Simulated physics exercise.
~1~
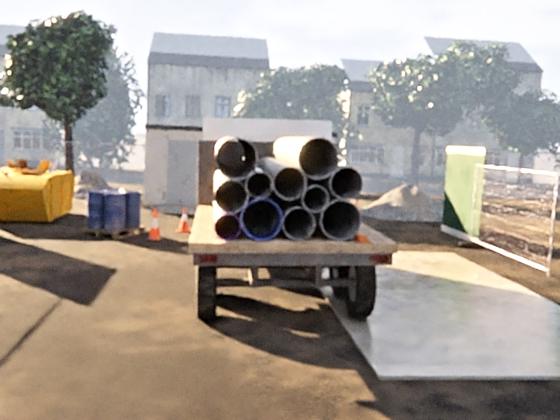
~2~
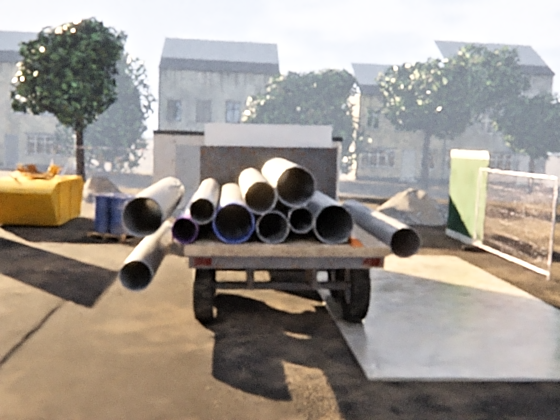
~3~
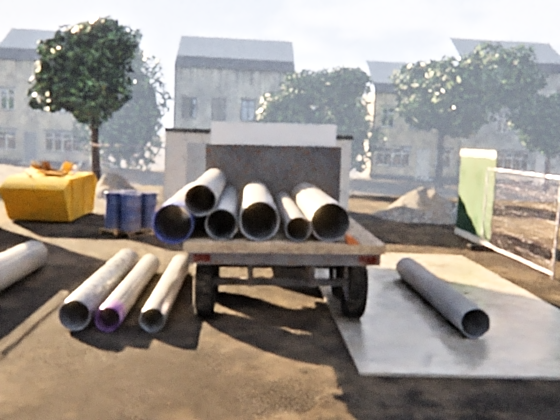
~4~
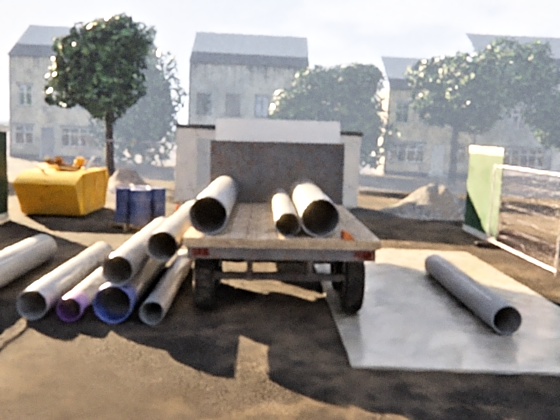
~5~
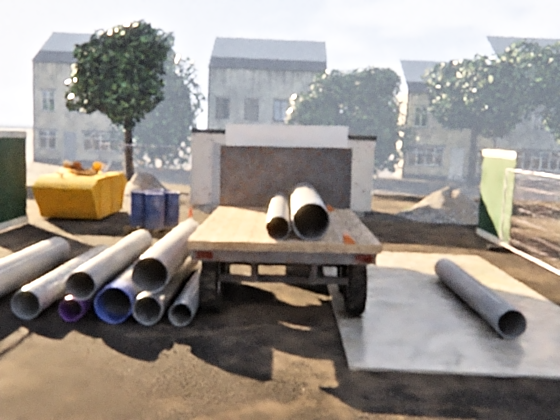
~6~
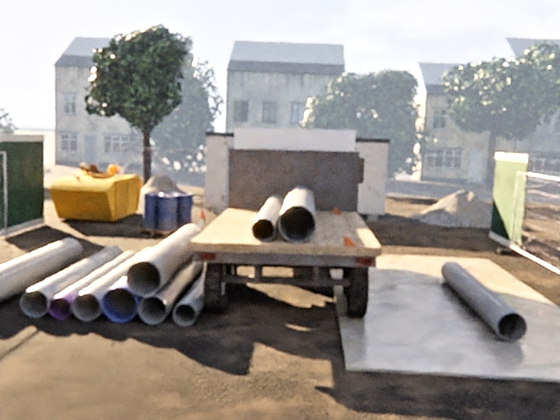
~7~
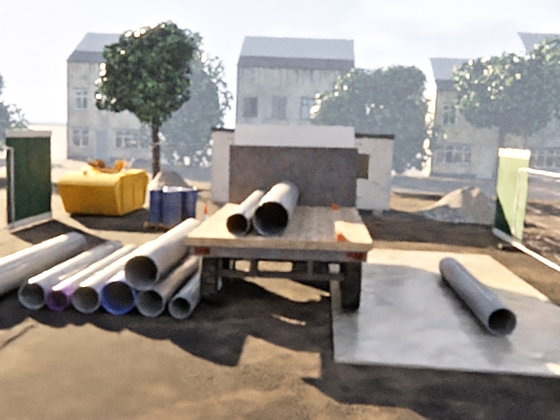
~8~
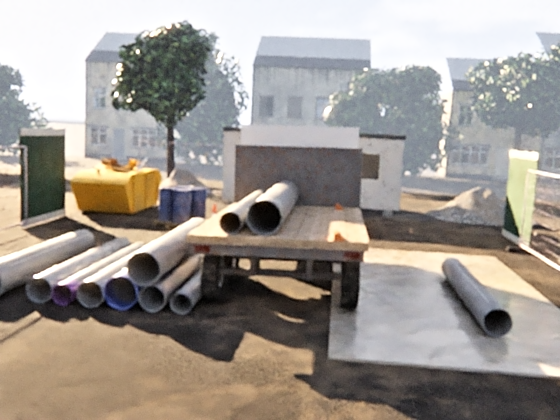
A stack of pipes on the back of a flatbed lorry collapsed and spilled over both sides, most rolling off to the left, including the purple and blue ones, until just two lay on the deck and one rested on the right.
